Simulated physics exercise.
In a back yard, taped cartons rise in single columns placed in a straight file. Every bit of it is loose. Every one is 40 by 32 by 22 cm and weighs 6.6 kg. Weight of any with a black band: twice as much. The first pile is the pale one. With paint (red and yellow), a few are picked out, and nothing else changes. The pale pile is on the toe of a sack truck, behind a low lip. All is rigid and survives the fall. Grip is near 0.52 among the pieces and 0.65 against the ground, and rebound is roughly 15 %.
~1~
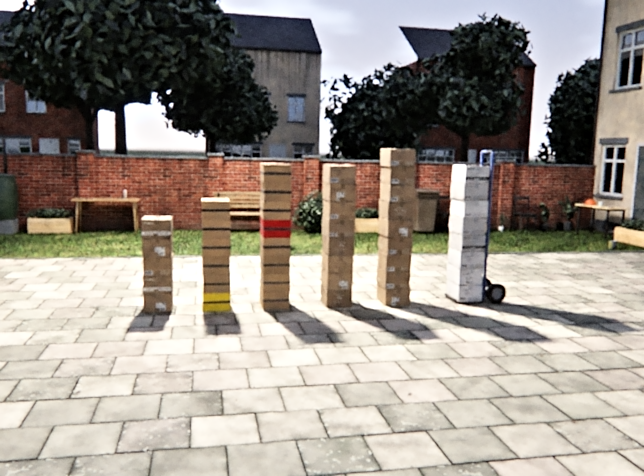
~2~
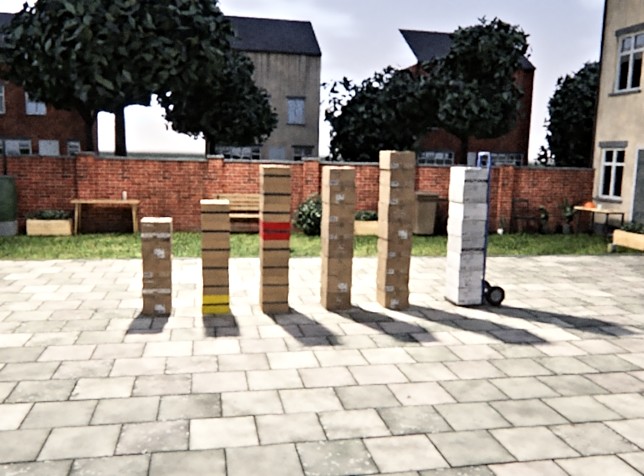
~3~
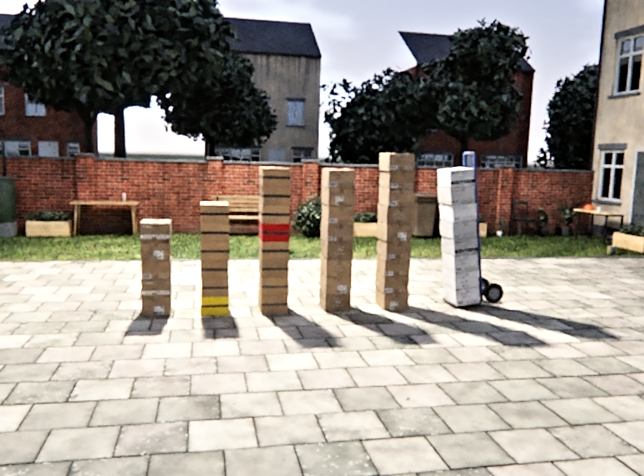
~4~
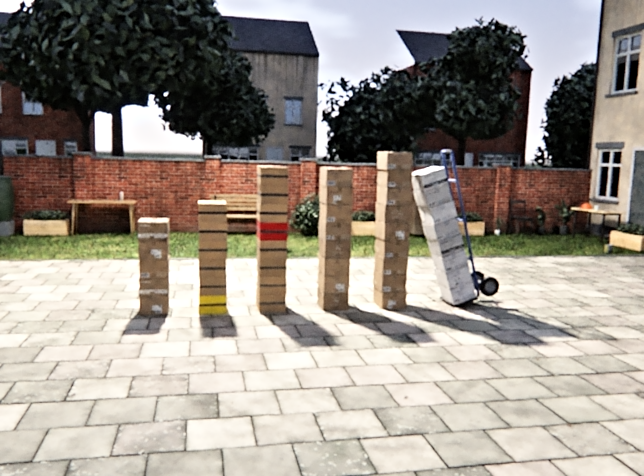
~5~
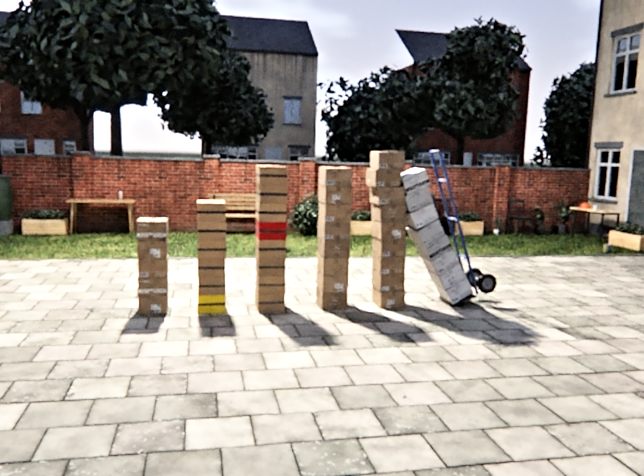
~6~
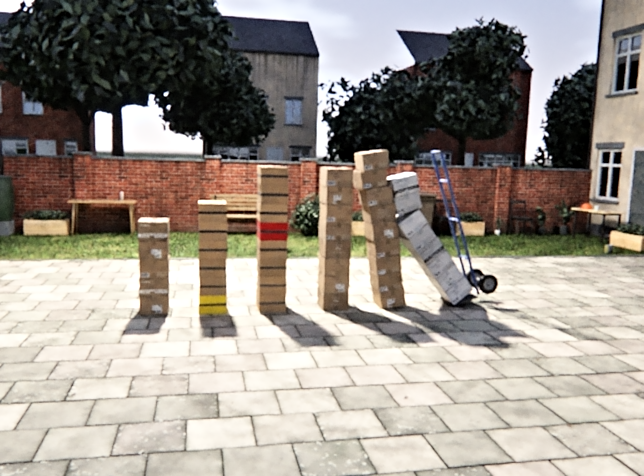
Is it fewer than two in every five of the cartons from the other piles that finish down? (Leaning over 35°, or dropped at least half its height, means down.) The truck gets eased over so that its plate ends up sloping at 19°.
No, it is more than two fifths.
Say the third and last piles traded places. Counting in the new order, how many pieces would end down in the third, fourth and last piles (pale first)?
Count of fallen pieces - third: 5; fourth: 8; last: 8.
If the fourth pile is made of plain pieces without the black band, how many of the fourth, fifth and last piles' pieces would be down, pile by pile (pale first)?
Down at the end: Fourth pile 8, fifth pile 6, last pile 5.
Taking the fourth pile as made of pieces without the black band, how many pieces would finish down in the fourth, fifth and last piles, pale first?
Down by pile: Fourth 8, fifth 6, last 5.
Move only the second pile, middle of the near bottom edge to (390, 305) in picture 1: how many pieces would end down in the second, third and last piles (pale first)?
Then, pile by pile: Second 9, third 8, last 5.
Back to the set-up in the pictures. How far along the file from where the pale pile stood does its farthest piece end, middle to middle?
180 cm.
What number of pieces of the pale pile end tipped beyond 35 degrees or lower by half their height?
The answer is 7 of the pale ones.
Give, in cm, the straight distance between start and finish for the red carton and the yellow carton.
The red one ends 110 cm from its start and the yellow one 20 cm.
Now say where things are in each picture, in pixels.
In the first frame (pixels give the middle of a visible side), truck frame (491, 182) 0° forward; yellow carton (217, 302); red carton (277, 229); none of the others has stirred.
Truck frame (489, 185) 1° forward; red carton (277, 231), in the second frame.
Truck frame (476, 184) 7° forward, top of the pale pile leaning 6°; red carton (276, 233); none of the others has stirred, in the third frame.
Truck frame (457, 181) 15° forward, top of the pale pile leaning 18°; red carton (274, 232); none of the others has stirred, in the fourth frame.
Truck frame (448, 181) 19° forward, top of the pale pile leaning 23°; red carton (273, 231); movement in 6 of them, in the fifth frame.
Truck frame (449, 182) 19° forward, top of the pale pile leaning 17°; red carton (274, 232); yellow carton (213, 305); steepest lean 9°, the carton at (386, 231); movement in 9 of them, in the sixth frame.
Then, 0.54 s past the last view, 8 of the pale pile down; none of the 36 other cartons down, 16 disturbed.
Then, 1.32 s past the last view, 8 of the pale pile down; 17 of the 36 other cartons down; red carton 25° from how it stood.
Then, 2.20 s past the last view, 7 of the pale pile down; 35 of the 36 other cartons down; yellow carton 45° from how it stood; red carton 41° from how it stood, 43 cm lower.
In the end, 7 of the pale pile down; 35 of the 36 other cartons down; red carton 55° from how it stood, 45 cm lower; yellow carton 45° from how it stood. That is 97 per cent. From the last view, middles, red carton near (185, 268), yellow carton near (202, 294).
